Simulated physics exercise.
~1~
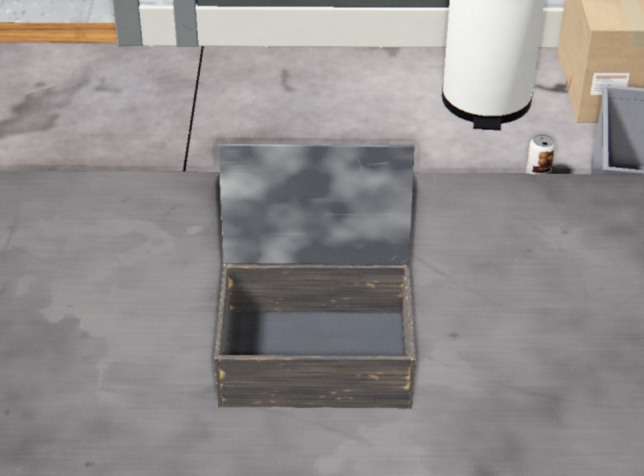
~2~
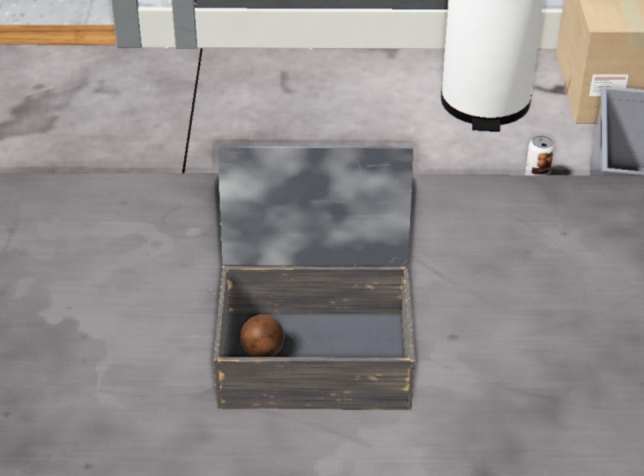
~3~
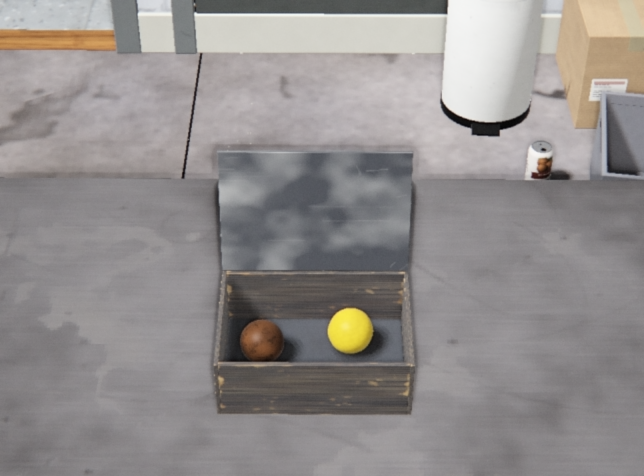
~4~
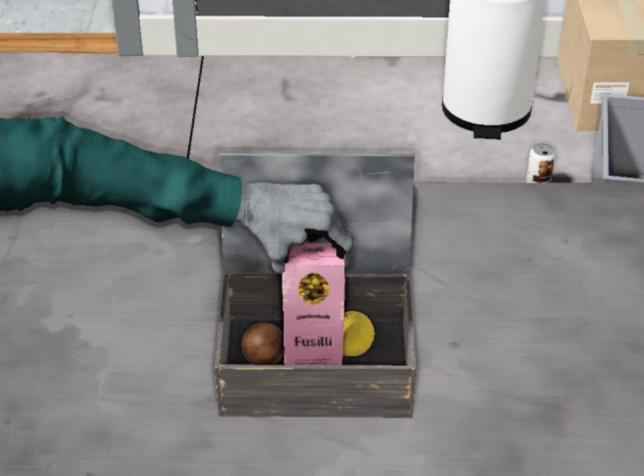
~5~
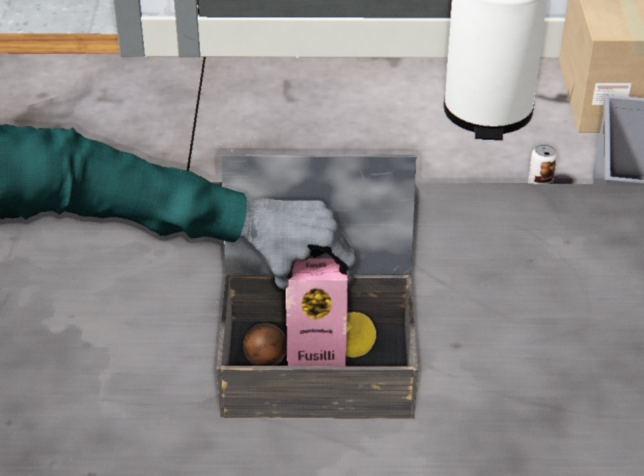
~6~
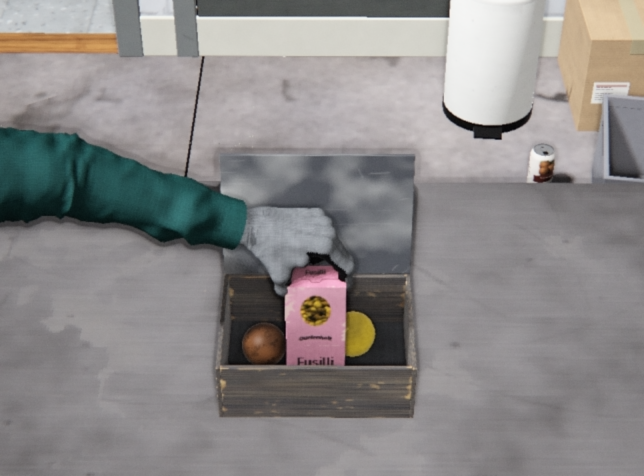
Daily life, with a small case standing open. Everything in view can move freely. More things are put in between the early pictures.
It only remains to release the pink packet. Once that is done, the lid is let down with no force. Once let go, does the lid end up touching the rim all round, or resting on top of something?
The lid ends up resting on top of something.
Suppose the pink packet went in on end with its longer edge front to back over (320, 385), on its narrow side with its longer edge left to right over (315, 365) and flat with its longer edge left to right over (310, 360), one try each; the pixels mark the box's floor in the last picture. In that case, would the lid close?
The lid is kept raised the first time, lowers completely the second time and lowers completely the third time.
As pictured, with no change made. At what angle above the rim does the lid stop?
Roughly 45 degrees above the rim.
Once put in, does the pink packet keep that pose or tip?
Well, the pink packet stays just as set.
Then, 1.30 s past the last view, lid 78° above the rim.
Then, 1.80 s past the last view, lid 46° above the rim.
Finally, lid 46° above the rim; all 3 still in place. Final places as the last picture's camera would see them, pink packet near (316, 336).
